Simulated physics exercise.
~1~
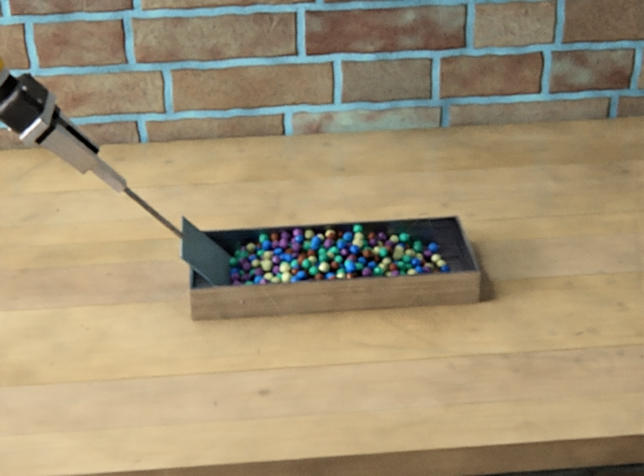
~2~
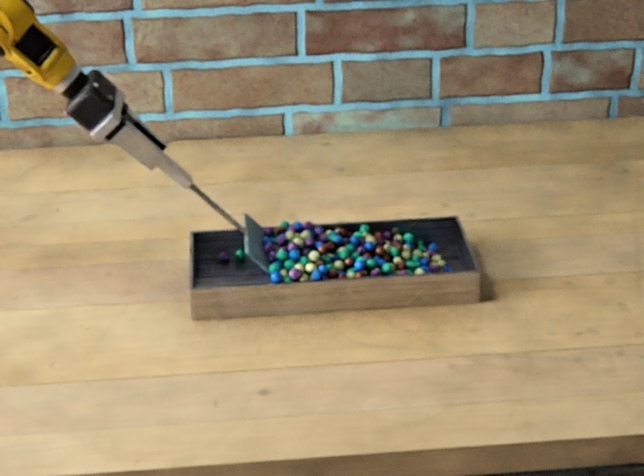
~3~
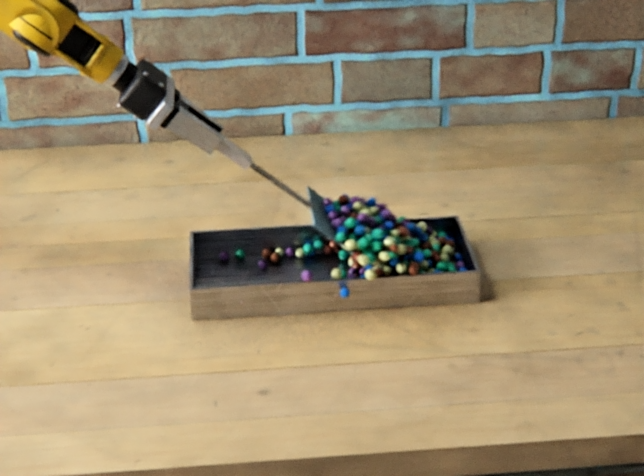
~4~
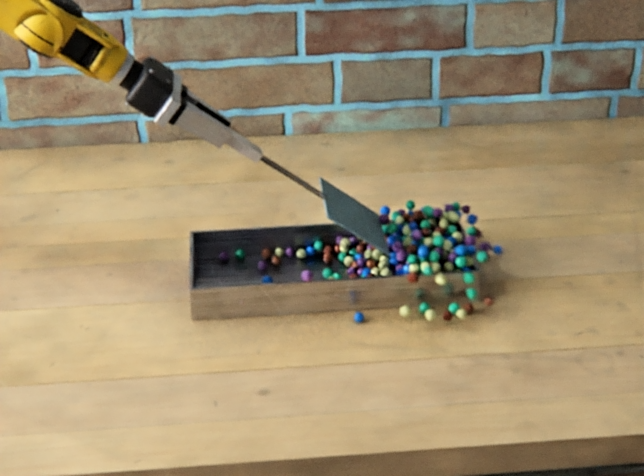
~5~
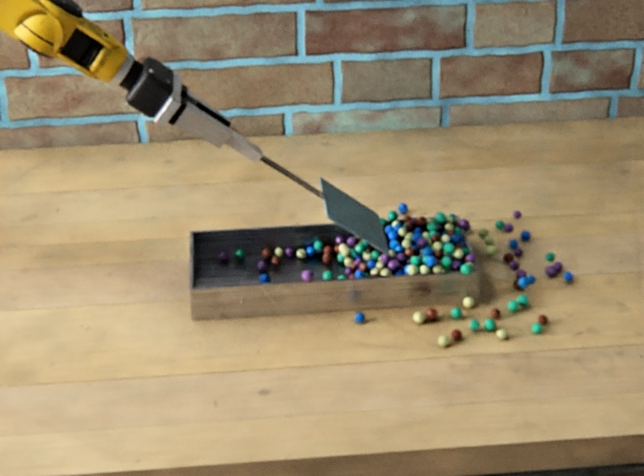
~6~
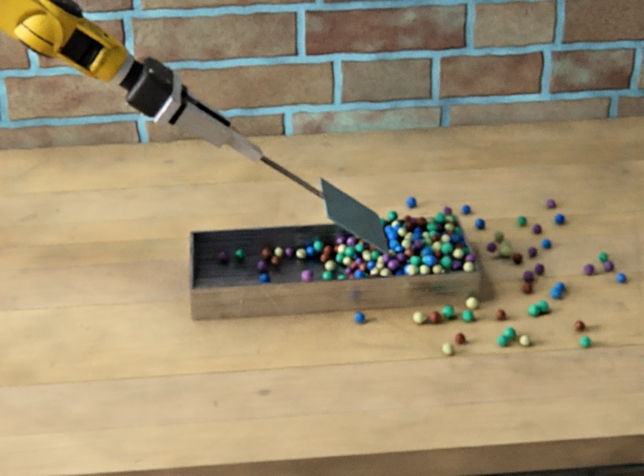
Colorful round sweets spilled over the right end of a long, shallow tin as a yellow robot arm pushed them rightward with a flat blade, then stopped with it tilted; some scattered across the wooden table, but most stayed inside.
